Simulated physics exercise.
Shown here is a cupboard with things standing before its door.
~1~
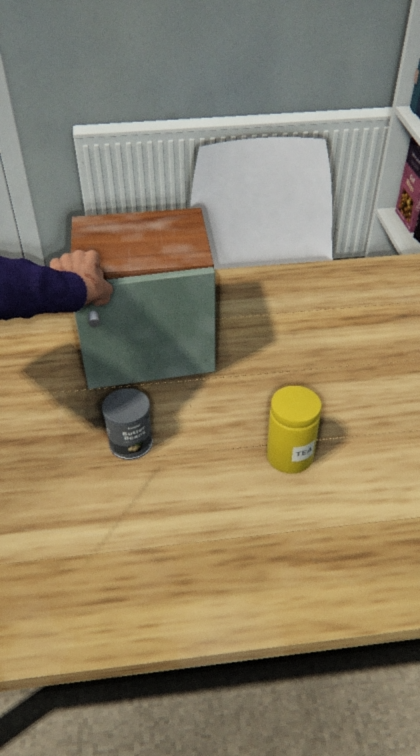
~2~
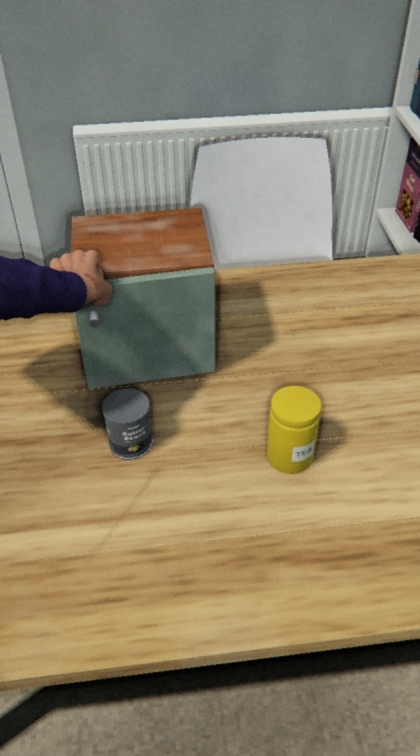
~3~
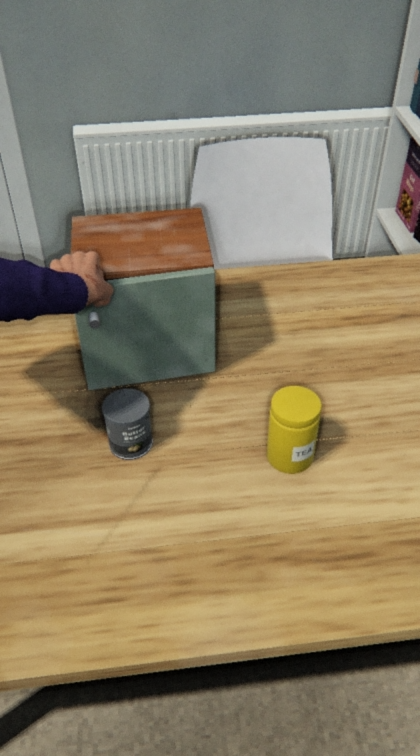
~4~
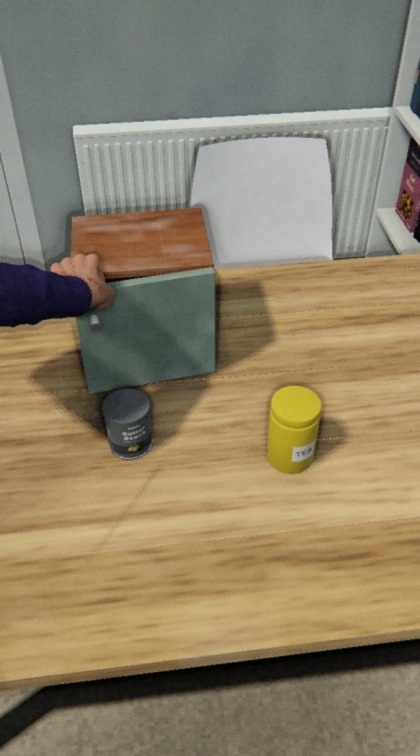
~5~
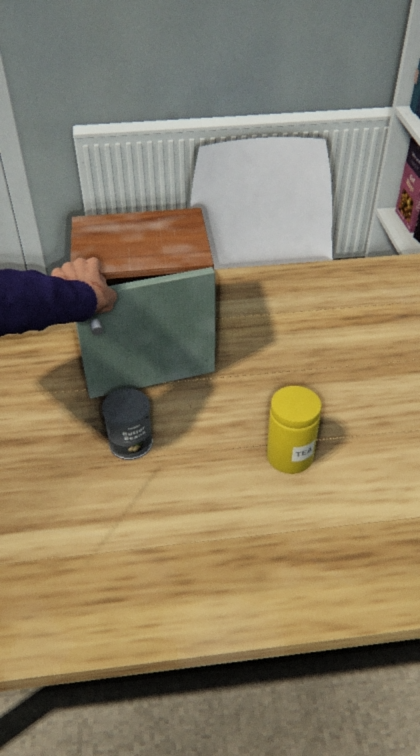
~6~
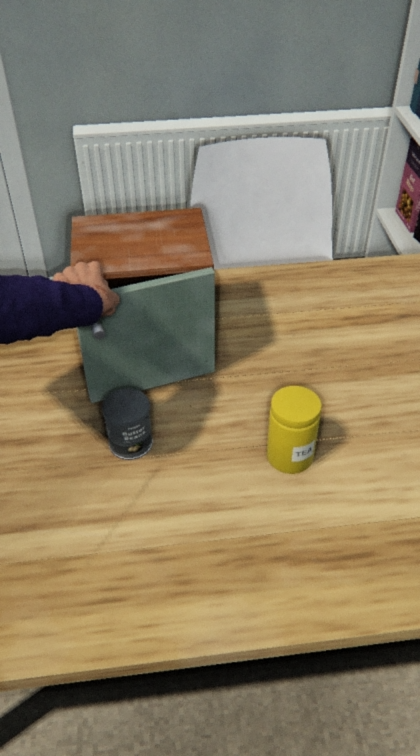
On a wooden table, a hand slowly pulls a small cupboard's green door slightly open behind a grey pot and yellow jar.
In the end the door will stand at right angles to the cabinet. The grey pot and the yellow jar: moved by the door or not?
Result: Most likely the grey pot gets hit; most likely the yellow jar stays safe.
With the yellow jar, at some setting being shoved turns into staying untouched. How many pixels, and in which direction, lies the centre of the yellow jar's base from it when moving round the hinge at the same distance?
Shift: Roughly 44 pixels left.
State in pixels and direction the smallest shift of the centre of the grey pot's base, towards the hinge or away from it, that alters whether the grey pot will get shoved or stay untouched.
Shift approx. 28 px, direction left.
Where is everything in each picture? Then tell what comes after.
The first picture shows door 4° open; grey pot (128, 425); yellow jar (293, 430); door (148, 335).
The second picture shows door 4° open; yellow jar (293, 431); door (148, 335).
The third picture shows door 5° open; grey pot (128, 425); door (149, 336).
The fourth picture shows door 7° open; yellow jar (293, 431); door (149, 337).
The fifth picture shows door 10° open; grey pot (128, 425); door (150, 339).
The sixth picture shows door 13° open; grey pot (128, 425); yellow jar (293, 431); door (151, 342).
Then, 1.48 s after the last picture, door 57° open; grey pot moved about its own width near (174, 455); yellow jar at rest near (293, 431).
At rest, the grey pot gets knocked, near (238, 477); the yellow jar escapes contact, near (293, 431).
